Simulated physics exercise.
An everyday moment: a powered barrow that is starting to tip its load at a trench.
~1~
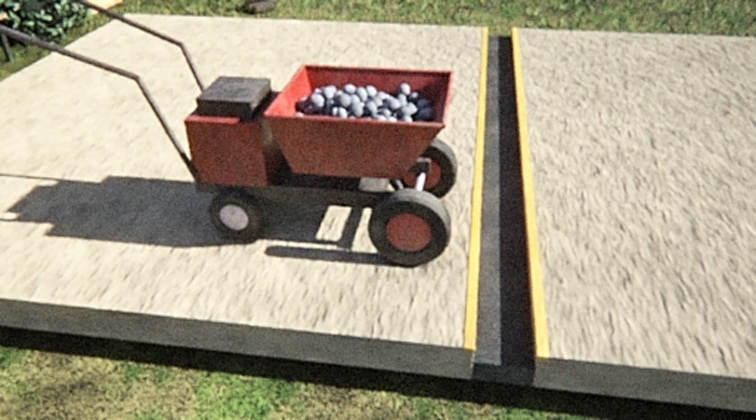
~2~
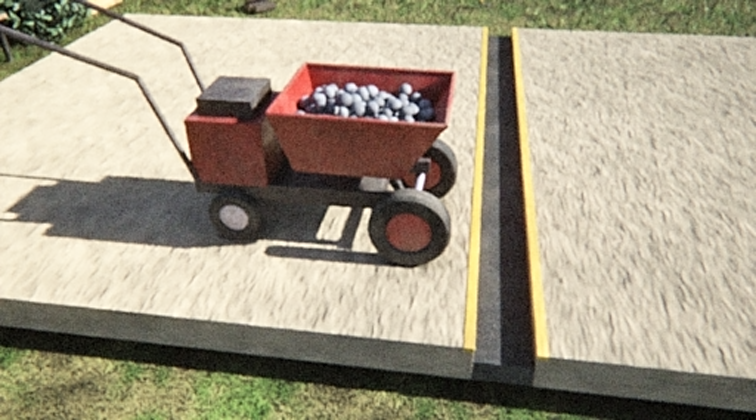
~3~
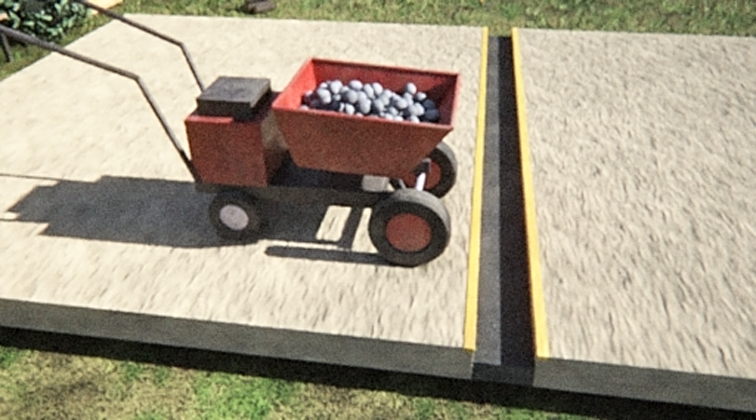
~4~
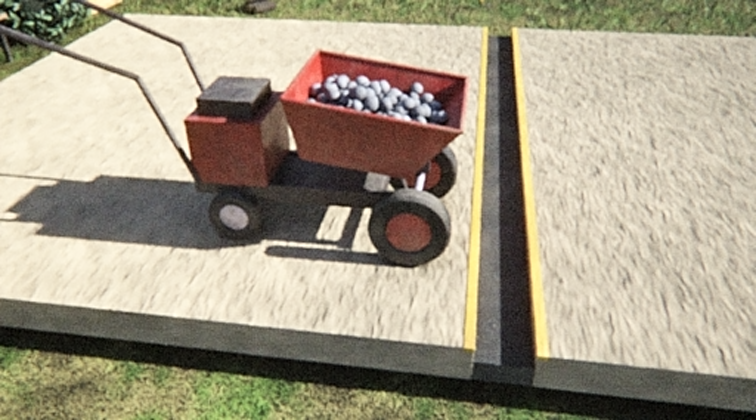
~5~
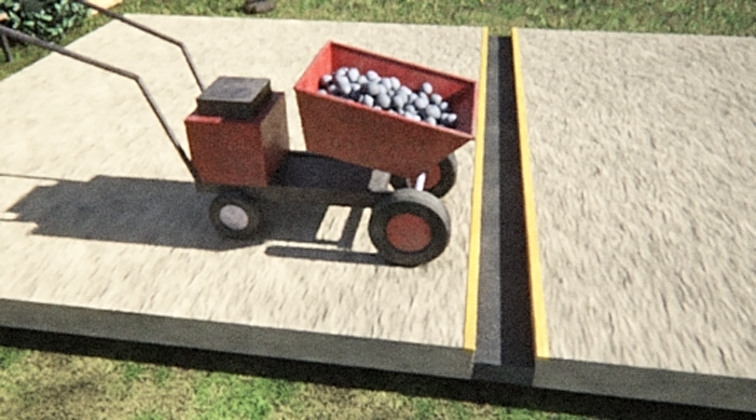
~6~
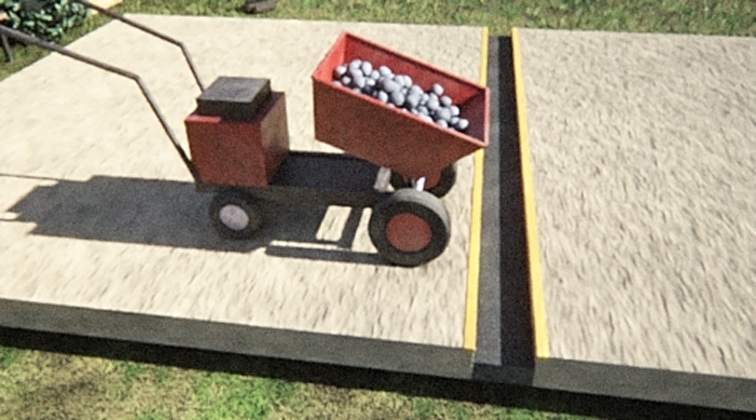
On a pale slab beside a narrow trench, a red powered barrow stands still while its skip of grey cobbles tilts gradually rightward.
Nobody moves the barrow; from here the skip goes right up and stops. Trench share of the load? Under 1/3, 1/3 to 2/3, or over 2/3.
Under 1/3.
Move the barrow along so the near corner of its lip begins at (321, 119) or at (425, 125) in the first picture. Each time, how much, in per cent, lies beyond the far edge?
Around 0 and 70 per cent respectively.
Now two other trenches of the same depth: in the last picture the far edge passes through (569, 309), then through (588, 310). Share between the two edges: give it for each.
I'd put it near 40 in a hundred, then near 60 in a hundred.
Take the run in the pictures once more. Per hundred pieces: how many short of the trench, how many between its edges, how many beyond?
Roughly, short 0 per cent, between 5 per cent and beyond 85 per cent.
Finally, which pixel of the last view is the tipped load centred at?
Roughly pixel (583, 236).
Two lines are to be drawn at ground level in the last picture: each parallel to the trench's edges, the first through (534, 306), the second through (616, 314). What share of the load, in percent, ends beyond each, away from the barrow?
In turn 90 and 30 in a hundred.
Shortly afterwards, skip tipped steeply; the whole lot in the skip.
Next, skip tipped right over; near two thirds in the skip; near a quarter beyond it; only a few falling.
Some moments later, skip tipped right over; a little in the skip; only a few in or heaped over the trench; the bulk beyond it.
In the end, skip tipped right over; a little in the skip; a little in or heaped over the trench; the bulk beyond it.
